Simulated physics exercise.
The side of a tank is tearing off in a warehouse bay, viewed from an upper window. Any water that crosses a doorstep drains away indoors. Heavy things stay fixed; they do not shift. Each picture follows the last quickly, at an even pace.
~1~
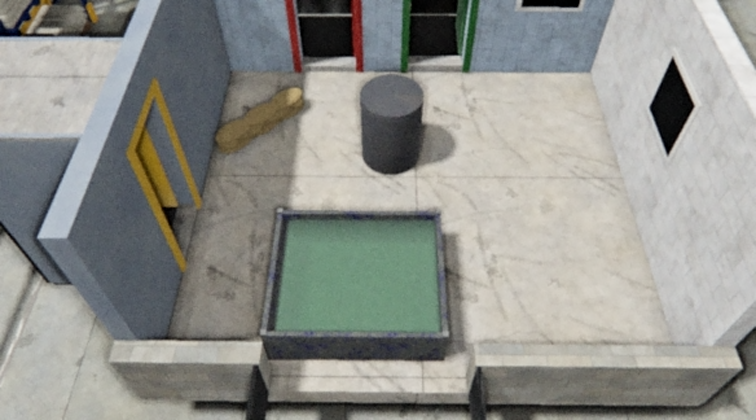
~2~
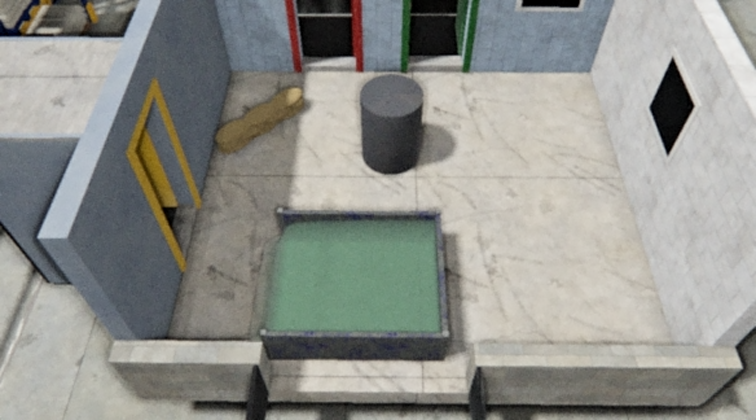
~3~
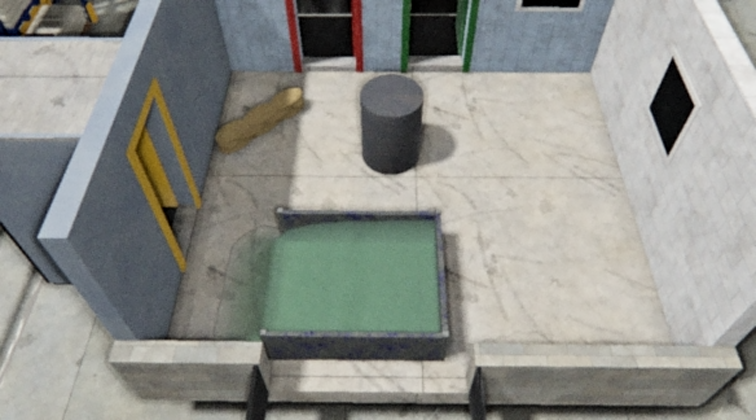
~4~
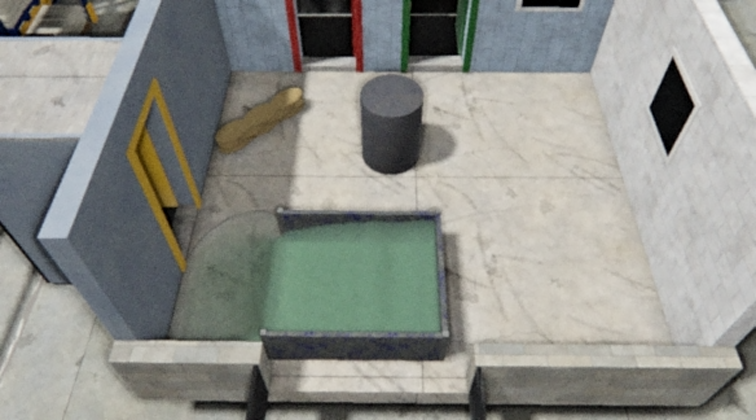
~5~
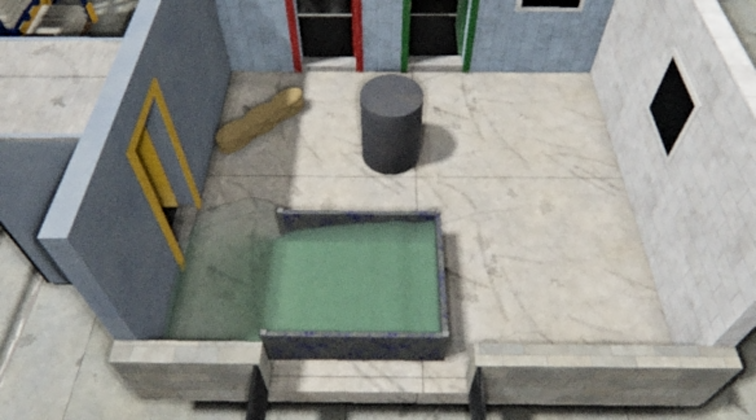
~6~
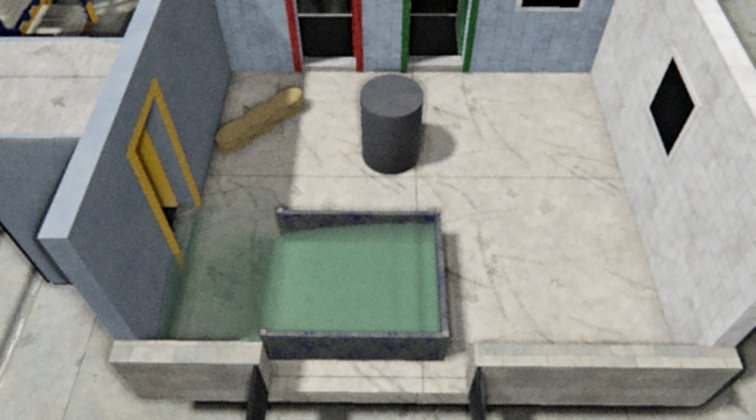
At the start, green water sits still in an open rectangular tank near a dark cylinder in a walled bay. The tank's left side opens and water pours out across the pale floor, spreading left toward the yellow-framed doorway, while the cylinder and the tan object behind stay put.
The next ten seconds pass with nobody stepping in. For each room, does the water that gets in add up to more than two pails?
Green door: No, two pails at most; red door: No, two pails at most; yellow door: Yes, more than two pails.
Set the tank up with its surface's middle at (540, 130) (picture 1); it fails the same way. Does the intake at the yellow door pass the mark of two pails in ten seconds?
Result for the yellow door - it stays safely beneath.
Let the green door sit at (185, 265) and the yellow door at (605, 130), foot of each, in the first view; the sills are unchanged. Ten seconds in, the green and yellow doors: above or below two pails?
Result: Green goes beyond the limit, and yellow stays beneath the limit.
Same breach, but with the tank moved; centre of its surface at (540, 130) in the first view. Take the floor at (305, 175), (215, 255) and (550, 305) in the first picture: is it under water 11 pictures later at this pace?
Spot by spot, in the order asked: Swamped, swamped, untouched.
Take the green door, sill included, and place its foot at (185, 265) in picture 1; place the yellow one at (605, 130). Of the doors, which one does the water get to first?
I say the door marked green.
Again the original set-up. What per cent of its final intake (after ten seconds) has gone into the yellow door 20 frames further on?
That share would be near 95 %.
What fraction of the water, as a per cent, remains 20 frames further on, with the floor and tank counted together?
I'd put it at about 88 per cent.
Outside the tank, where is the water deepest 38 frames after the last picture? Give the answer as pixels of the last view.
Somewhere near (584, 88), I think.
A moment on, water covers 15 % of the floor; the green door not reached, the red door not reached, the yellow door over two buckets in.
Next, water covers 20 % of the floor; the green door not reached, the red door not reached, the yellow door far over two buckets in.
Then, water covers 40 % of the floor; the green door not reached, the red door wet at the sill, nothing in, the yellow door far over two buckets in.
Later, water covers 55 % of the floor; the green door wet at the sill, nothing in, the red door wet at the sill, nothing in, the yellow door far over two buckets in.
In the end, water covers 85 % of the floor; the green door wet at the sill, nothing in, the red door wet at the sill, nothing in, the yellow door far over two buckets in.
